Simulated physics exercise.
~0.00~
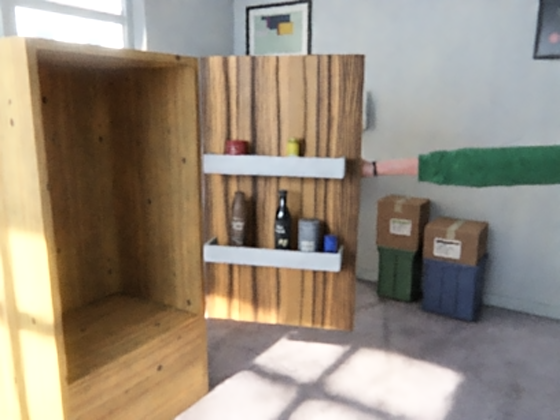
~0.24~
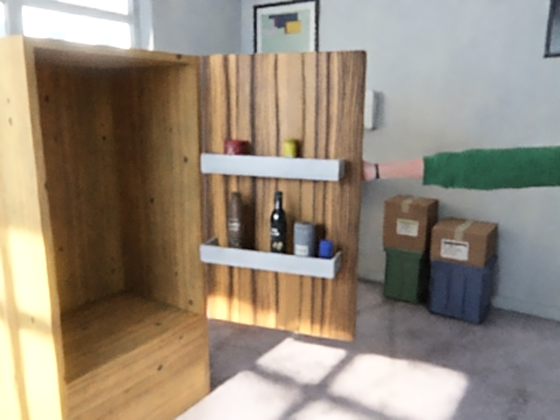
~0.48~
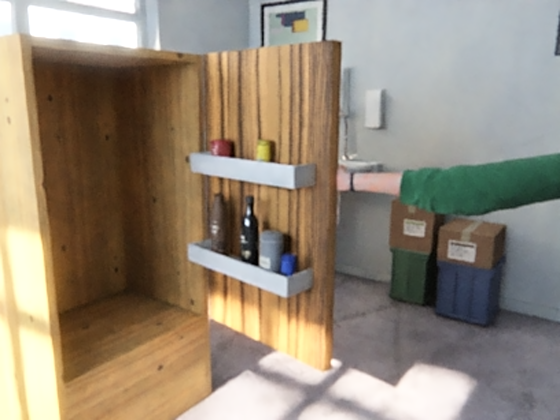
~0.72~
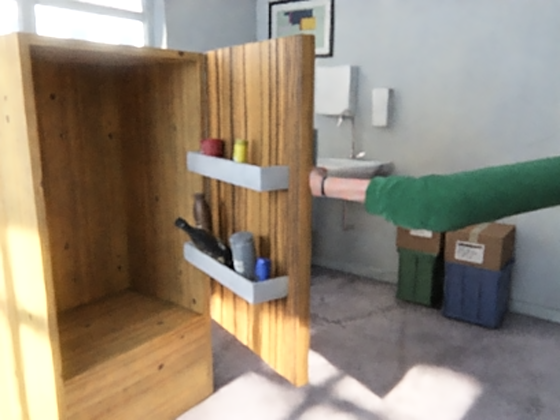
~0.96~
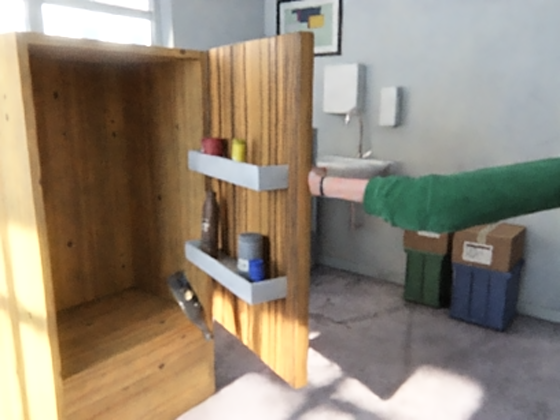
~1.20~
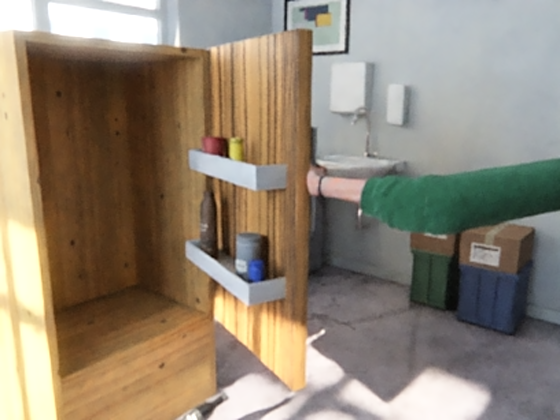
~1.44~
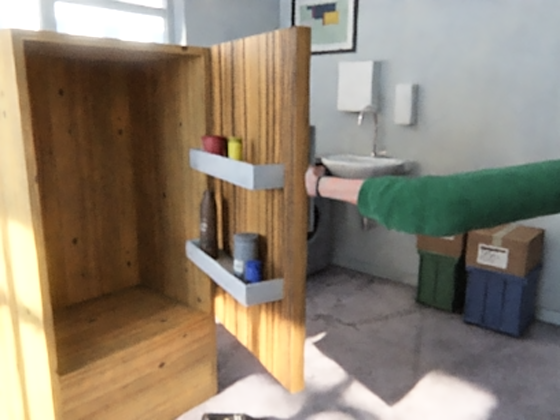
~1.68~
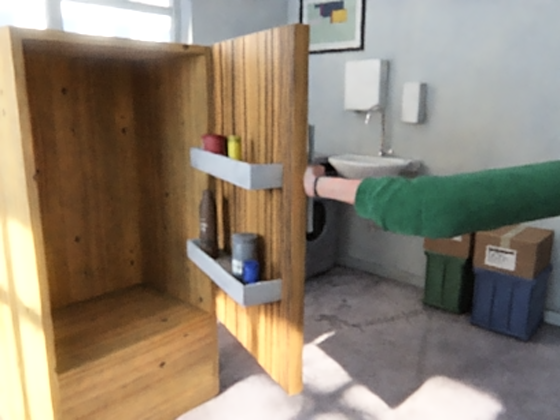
A green-sleeved arm swings a wooden cupboard door, and a black bottle topples to the floor.
